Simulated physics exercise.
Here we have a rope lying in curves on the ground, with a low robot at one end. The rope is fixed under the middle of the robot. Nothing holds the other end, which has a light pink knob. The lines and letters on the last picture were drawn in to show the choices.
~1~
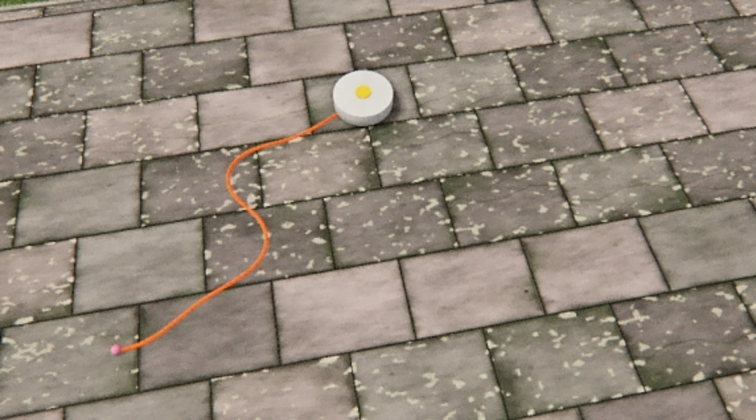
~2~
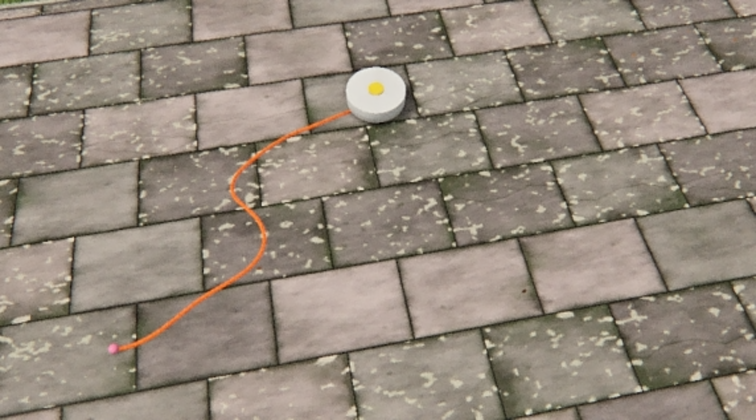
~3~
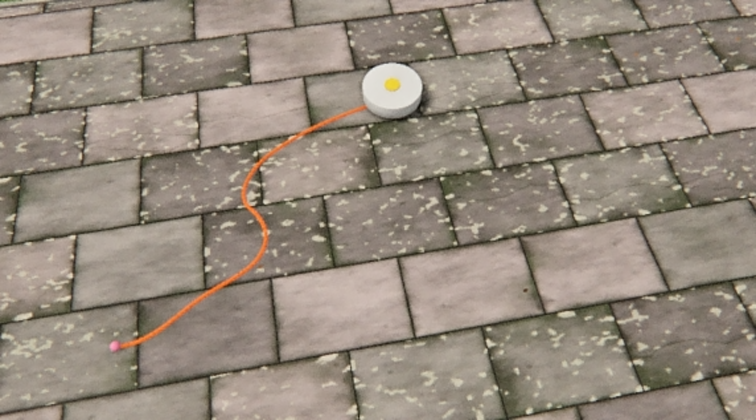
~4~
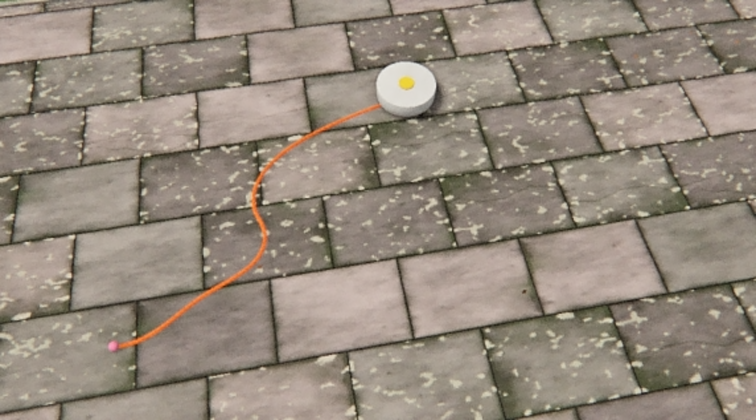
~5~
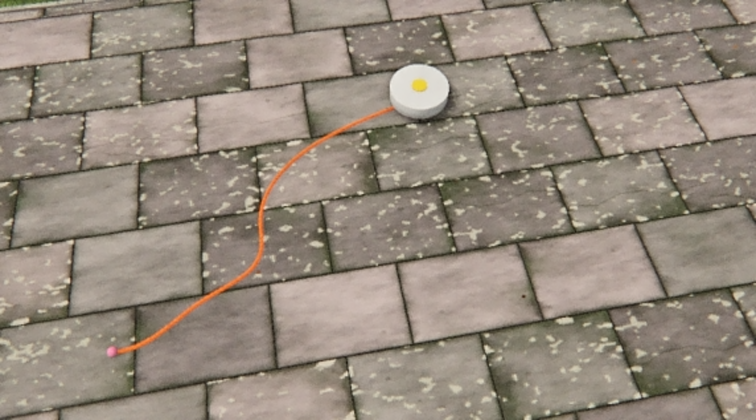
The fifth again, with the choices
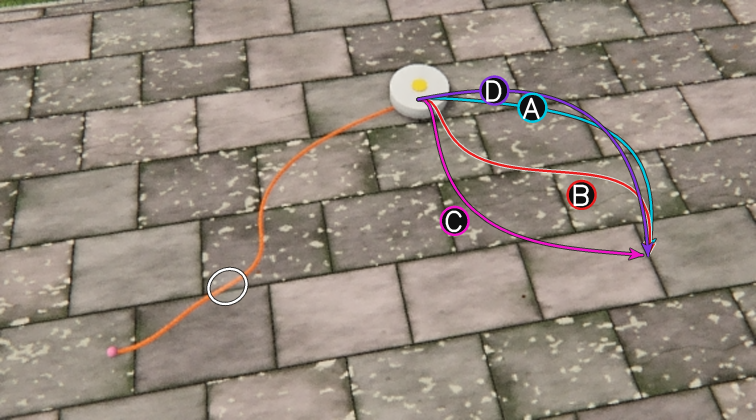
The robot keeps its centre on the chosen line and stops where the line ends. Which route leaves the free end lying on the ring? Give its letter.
The robot should drive B.
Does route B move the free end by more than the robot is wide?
Yes.
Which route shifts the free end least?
Route C.
On the marked copy, A from (418, 99) via (583, 120) to (649, 251); B from (418, 99) via (545, 171) to (648, 256); C from (418, 99) via (475, 211) to (642, 255); D from (418, 99) via (584, 113) to (648, 256); the ring at (228, 286).
Following B. Soon after the start, robot (501, 158), middle of the rope (297, 210), free end (113, 352).
Later, robot (627, 178), middle of the rope (415, 216), free end (208, 295).
In the end, robot (653, 251), middle of the rope (433, 216), free end (224, 286); the free end is on the ring.
As for the rest, A leaves the free end at (253, 251); C leaves the free end at (195, 310); D leaves the free end at (251, 250).
